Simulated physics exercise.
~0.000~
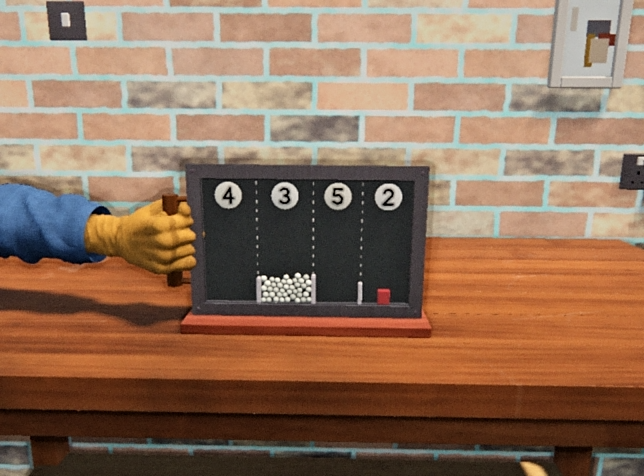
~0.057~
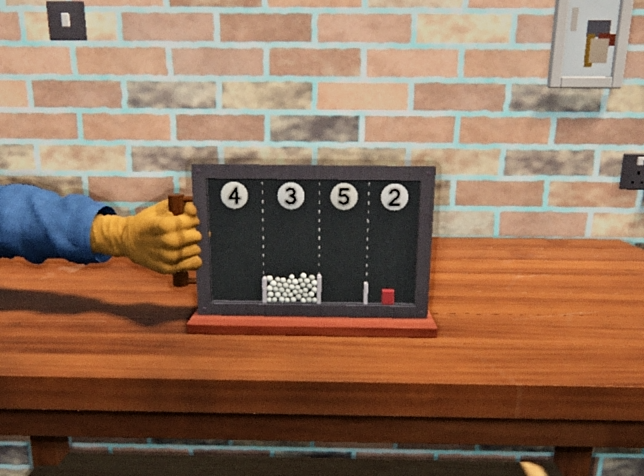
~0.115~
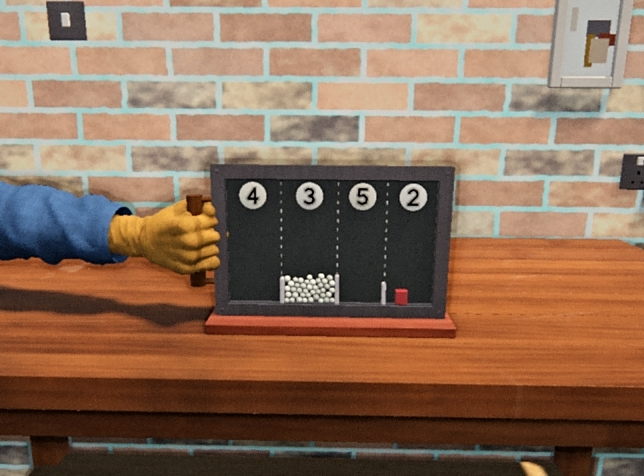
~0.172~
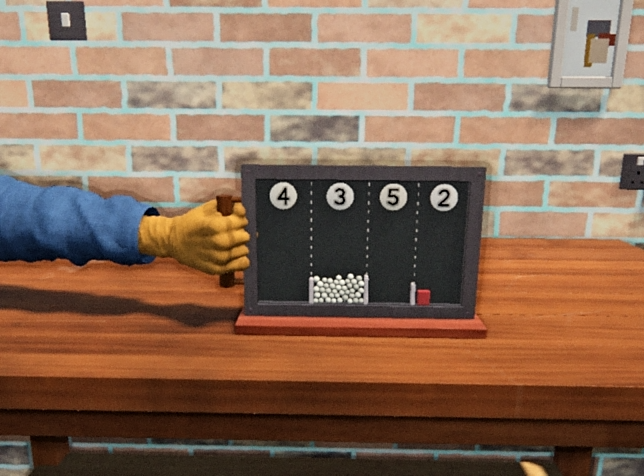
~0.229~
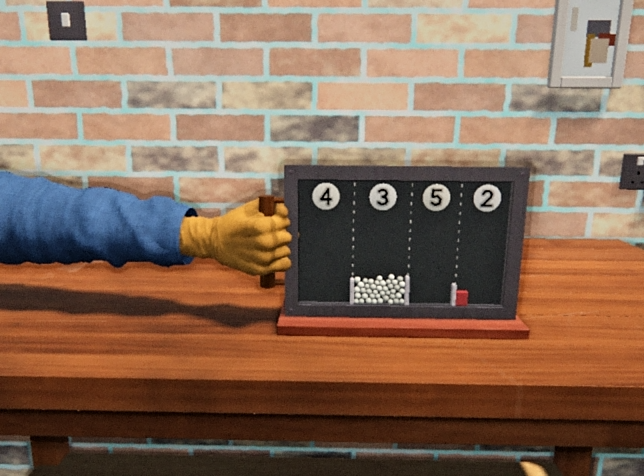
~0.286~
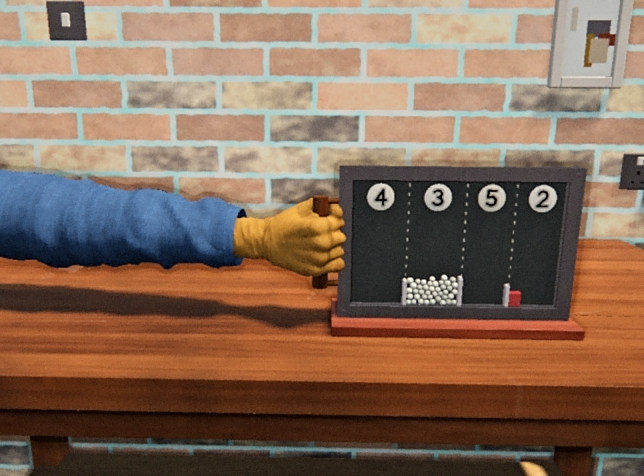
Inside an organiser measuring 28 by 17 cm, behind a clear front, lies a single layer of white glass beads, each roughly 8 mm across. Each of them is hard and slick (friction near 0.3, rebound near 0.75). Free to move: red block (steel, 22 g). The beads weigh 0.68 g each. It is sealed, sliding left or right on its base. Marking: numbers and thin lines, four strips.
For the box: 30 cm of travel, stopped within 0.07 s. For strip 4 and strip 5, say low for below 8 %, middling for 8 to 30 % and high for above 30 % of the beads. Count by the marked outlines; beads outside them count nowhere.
In the end, strip 4 holds a small portion and strip 5 holds a medium portion.
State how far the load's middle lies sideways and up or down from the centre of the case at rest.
It lies close to 1 centimetres left and 7 centimetres below.
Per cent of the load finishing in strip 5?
Close to 10 per cent of the load rests there.
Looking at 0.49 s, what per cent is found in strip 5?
10 per cent.
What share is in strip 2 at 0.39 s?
The share there is around 0 percent.
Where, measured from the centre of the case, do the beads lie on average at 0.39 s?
Offset approx. 2 cm left, 6 cm below.
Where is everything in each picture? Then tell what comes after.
At its start; about 40 beads; beads' middle (287, 290); highest (298, 276); red block (383, 297); no. 2 (389, 197), no. 3 (285, 196), no. 4 (228, 195), no. 5 (338, 196), in the first frame.
In the second frame, 1 cm to the right; beads' middle (292, 290); highest (303, 276).
In the third frame, 3 cm to the right; beads' middle (310, 290); highest (321, 277); wall ends (384, 285), (337, 277), (282, 279).
In the fourth frame, 7 cm to the right; beads' middle (339, 290); highest (350, 277); red block (423, 298).
In the fifth frame, 13 cm to the right; beads' middle (380, 291); highest (391, 278).
In the sixth frame, 20 cm to the right; beads' middle (432, 292); highest (444, 278); red block (514, 299); no. 2 (543, 199), no. 3 (438, 198), no. 4 (381, 197), no. 5 (492, 198).
By 0.39 s, it is 30 cm to the right; the beads' middle is 2 cm left of and 6 cm below the centre; no. 3, 100 %.
By 0.49 s, it is 30 cm to the right; the beads' middle is 2 cm left of and 7 cm below the centre; no. 3, 90 %, no. 5, 10 %.
By 0.64 s, it is 30 cm to the right; the beads' middle is 1 cm left of and 7 cm below the centre; no. 3, 90 %, no. 5, 10 %.
All still by 1.4 s, it is 30 cm to the right; no. 2, 0 %, no. 3, 90 %, no. 4, 0 %, no. 5, 10 %.
